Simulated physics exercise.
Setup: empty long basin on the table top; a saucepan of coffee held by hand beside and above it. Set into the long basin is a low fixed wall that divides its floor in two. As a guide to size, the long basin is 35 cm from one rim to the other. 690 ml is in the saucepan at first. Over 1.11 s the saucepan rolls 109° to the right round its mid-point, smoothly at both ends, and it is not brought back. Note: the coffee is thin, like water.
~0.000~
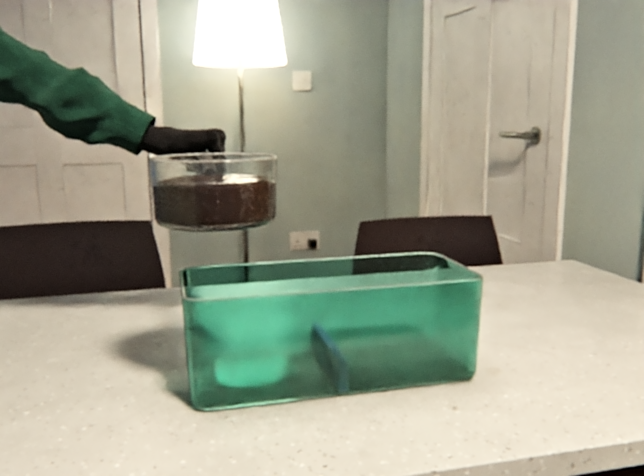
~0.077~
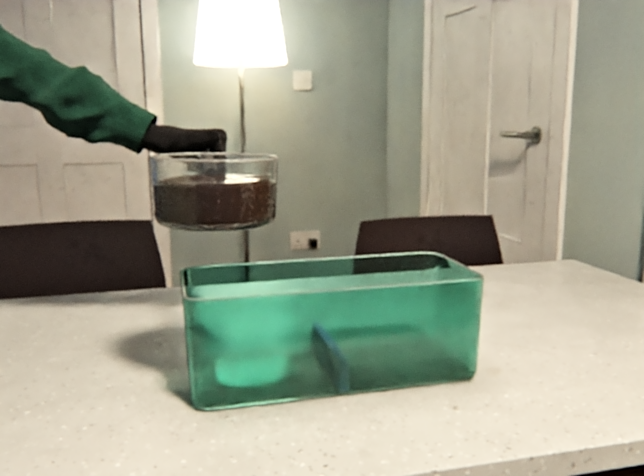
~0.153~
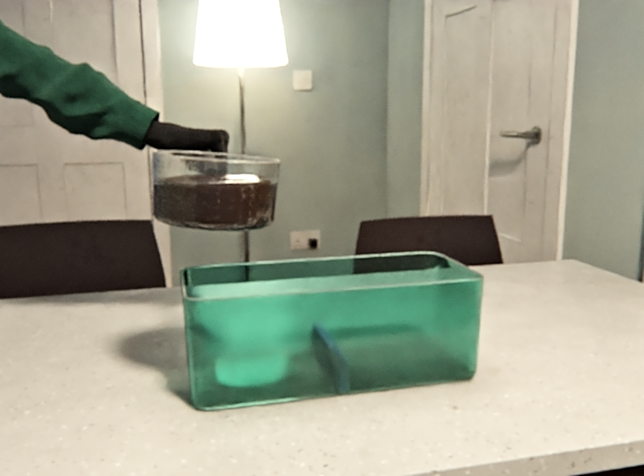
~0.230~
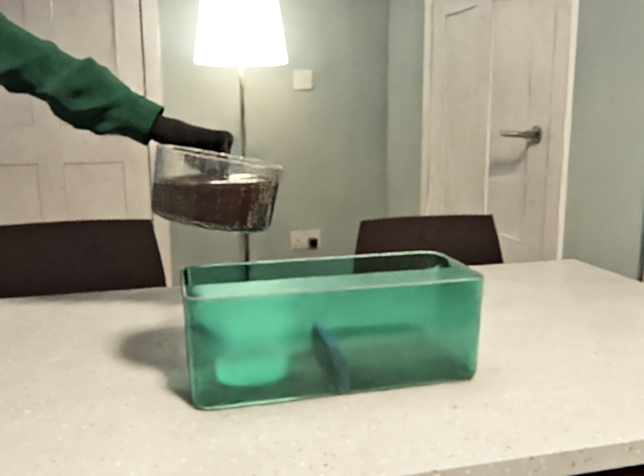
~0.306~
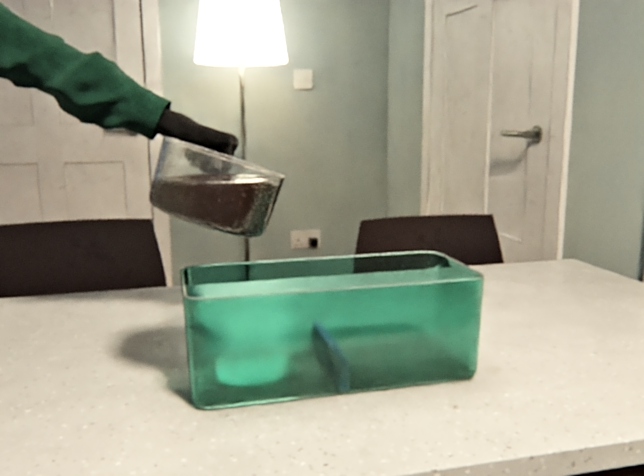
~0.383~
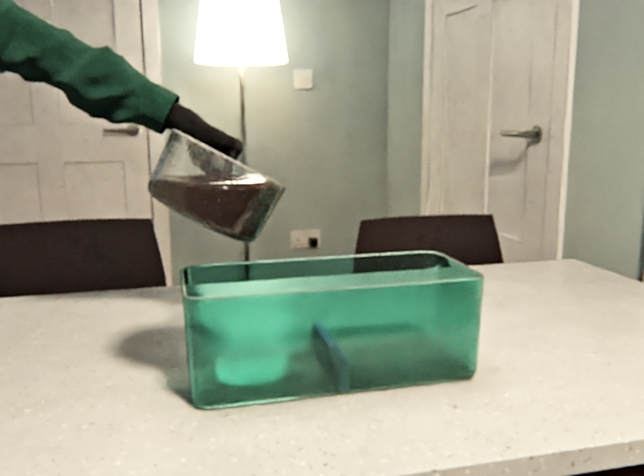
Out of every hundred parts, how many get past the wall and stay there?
About 41 out of 100.
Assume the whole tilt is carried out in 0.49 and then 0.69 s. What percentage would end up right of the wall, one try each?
Respectively about 20 and 25 percent.
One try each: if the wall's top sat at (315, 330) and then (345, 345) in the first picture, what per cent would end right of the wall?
Roughly 50 per cent, then 15 per cent.
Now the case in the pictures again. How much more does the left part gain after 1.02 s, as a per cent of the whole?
I'd say near 8 percent.
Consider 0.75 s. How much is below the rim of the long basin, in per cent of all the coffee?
I'd estimate some 34 percent of the liquid.
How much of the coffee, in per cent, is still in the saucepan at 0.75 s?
Roughly 38 percent.
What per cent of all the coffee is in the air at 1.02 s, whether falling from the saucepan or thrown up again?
About 4 % of the total.
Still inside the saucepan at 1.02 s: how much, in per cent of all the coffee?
About 6 per cent.
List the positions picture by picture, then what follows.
The first picture shows tilt 0°; pouring edge (275, 157); surface from (154, 183) to (271, 178); the long basin's rim runs from (182, 285) to (459, 266); the wall's top is at (328, 341).
The second picture shows tilt 1°; pouring edge (276, 158); surface from (157, 181) to (272, 178).
The third picture shows tilt 5°; pouring edge (278, 162); surface from (156, 181) to (273, 179).
The fourth picture shows tilt 11°; pouring edge (280, 168); surface from (156, 180) to (275, 179).
The fifth picture shows tilt 19°; pouring edge (282, 177); surface from (155, 180) to (277, 179).
The sixth picture shows tilt 29°; pouring edge (283, 188); surface from (153, 180) to (282, 181).
By 0.75 s the tilt is 83° and 38 per cent is still to pour, 15 is left of the wall and 19 right of it.
By 1.02 s the tilt is 107° and 6 per cent is still to pour, 50 is left of the wall and 40 right of it.
By 1.30 s the tilt is 109° and 0 per cent is still to pour, 58 is left of the wall and 41 right of it.
By 1.61 s the tilt is 109° and 0 per cent is still to pour, 58 is left of the wall and 41 right of it.
At rest 58 per cent lies left of the wall, 41 right of it and 0 outside.
